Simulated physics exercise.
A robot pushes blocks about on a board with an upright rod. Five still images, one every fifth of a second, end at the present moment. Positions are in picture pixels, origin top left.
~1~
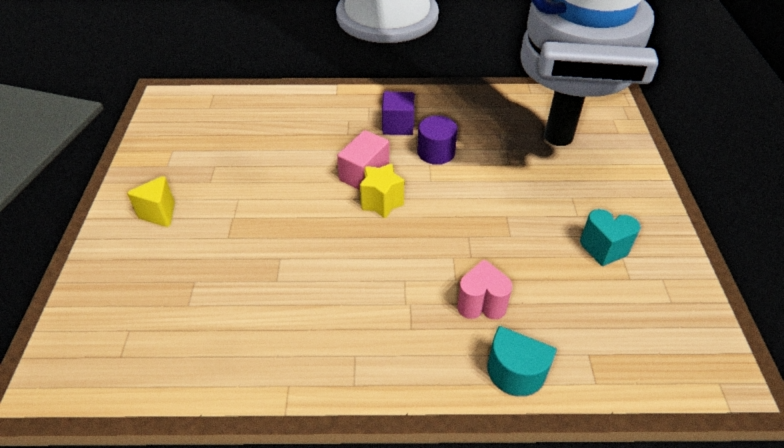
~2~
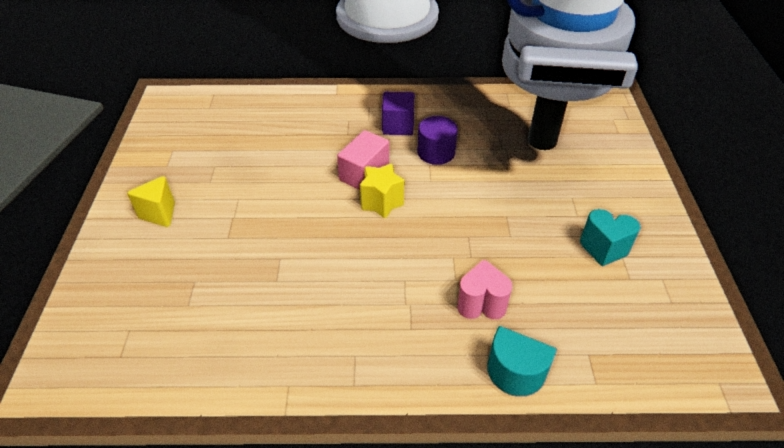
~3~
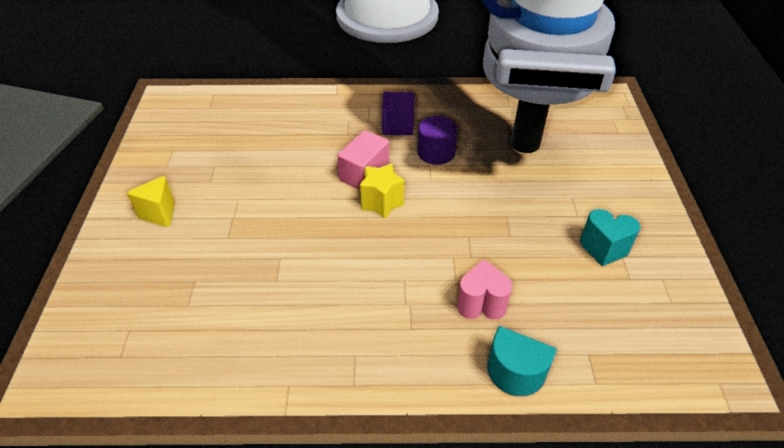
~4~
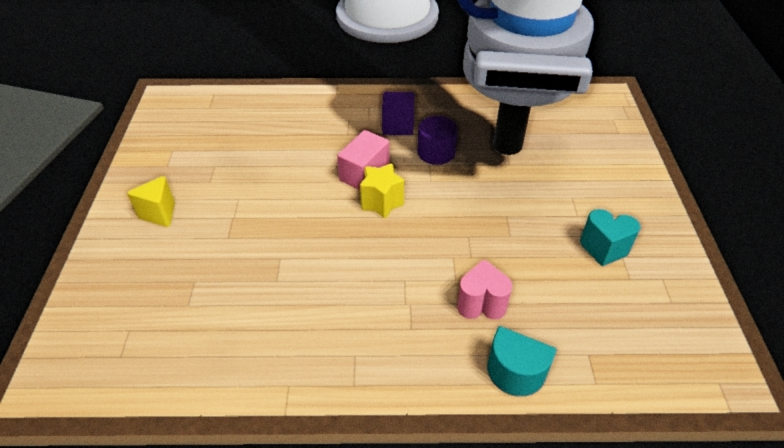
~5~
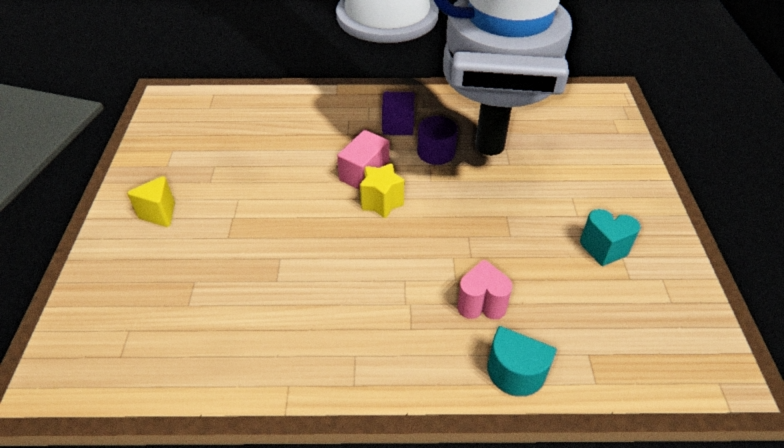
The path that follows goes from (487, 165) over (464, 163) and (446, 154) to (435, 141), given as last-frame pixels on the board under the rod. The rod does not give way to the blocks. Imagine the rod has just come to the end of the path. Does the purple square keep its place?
Answer: No.
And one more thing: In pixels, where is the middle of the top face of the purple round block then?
Somewhere near (403, 112).
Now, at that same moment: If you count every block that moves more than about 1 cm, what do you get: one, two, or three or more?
There will be two blocks that move more than 1 cm.
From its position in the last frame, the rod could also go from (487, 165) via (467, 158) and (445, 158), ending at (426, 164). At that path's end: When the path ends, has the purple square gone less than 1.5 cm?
Yes, it checks out.
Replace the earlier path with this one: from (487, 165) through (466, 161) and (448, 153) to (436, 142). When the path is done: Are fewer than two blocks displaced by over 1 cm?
Going by the path, no.
On the path given first. Halfway along, rod at (455, 141); purple round block at (425, 122).
At the end, rod at (436, 122); pink rectangular block unmoved; purple square at (382, 93), turned 30° clockwise; purple round block at (403, 112).
